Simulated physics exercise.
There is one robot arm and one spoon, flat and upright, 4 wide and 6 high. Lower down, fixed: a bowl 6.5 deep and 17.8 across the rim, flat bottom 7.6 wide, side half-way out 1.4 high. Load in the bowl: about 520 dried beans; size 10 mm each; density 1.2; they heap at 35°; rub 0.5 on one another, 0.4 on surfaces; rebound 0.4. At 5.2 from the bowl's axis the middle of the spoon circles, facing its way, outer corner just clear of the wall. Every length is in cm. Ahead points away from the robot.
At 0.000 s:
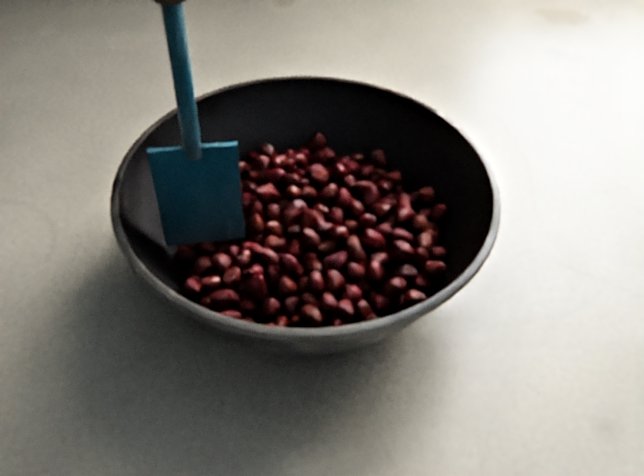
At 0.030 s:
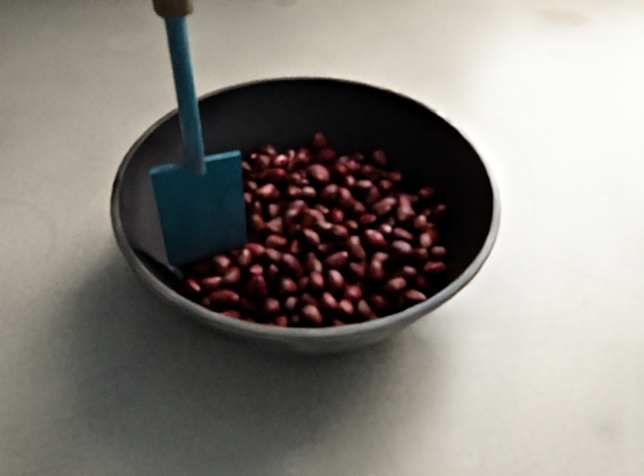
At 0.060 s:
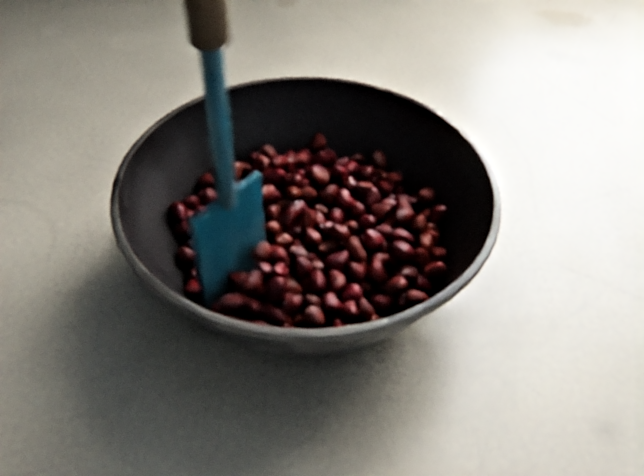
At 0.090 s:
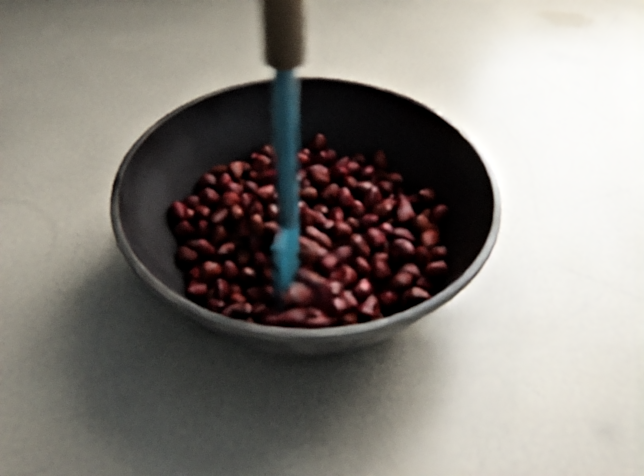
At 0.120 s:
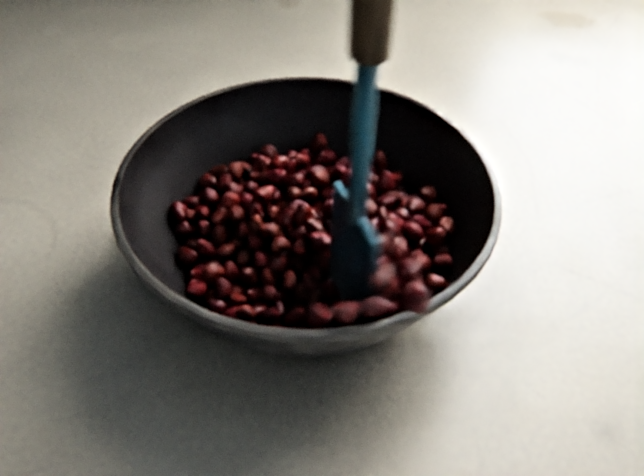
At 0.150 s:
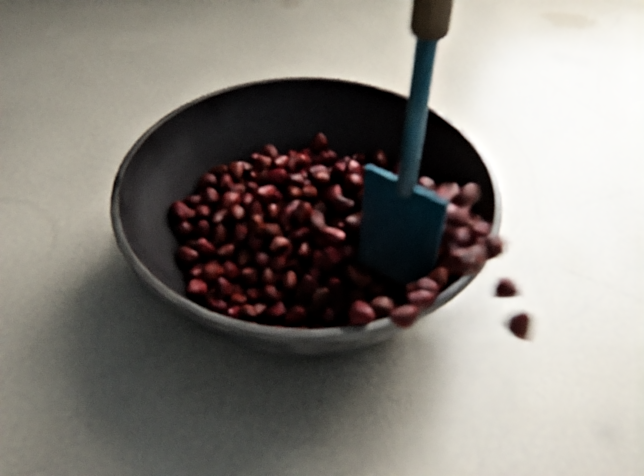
A blue spatula-like tool with a brown handle dips into the left side of a dark bowl of reddish-brown beans. It sweeps through the near side toward the right, turning as it goes and pushing beans up against the right wall, where a couple fly out over the rim.
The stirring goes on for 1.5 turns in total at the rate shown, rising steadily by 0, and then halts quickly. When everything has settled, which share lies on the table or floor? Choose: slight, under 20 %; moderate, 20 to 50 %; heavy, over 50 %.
It is moderate.
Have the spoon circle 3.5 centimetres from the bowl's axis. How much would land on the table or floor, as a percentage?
It would be near 30 per cent.
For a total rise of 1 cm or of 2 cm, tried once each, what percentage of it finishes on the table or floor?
Some 25 and 10 per cent.
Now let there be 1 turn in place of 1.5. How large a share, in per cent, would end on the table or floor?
Estimate: About 20 percent.
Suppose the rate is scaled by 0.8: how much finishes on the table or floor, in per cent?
Close to 25 in a hundred.
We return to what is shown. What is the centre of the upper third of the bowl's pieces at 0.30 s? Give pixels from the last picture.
Roughly pixel (244, 176).
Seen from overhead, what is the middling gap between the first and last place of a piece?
Distance: Close to 3 cm.
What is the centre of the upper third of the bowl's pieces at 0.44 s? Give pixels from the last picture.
The centre is close to (327, 288).
After 0.30 s, 289° round, highest piece 11 above the table; 459 in the bowl, 12 on the table or floor, 52 in flight or on the tool.
After 0.44 s, 82° round, highest piece 10 above the table; 400 in the bowl, 75 on the table or floor, 48 in flight or on the tool.
After 0.72 s, 180° round, highest piece 5 above the table; 353 in the bowl, 170 on the table or floor.
After 1.42 s, 180° round, highest piece 5 above the table; 353 in the bowl, 170 on the table or floor.
In the end, 353 in the bowl, 170 on the table or floor. That is 33 % on the table or floor.
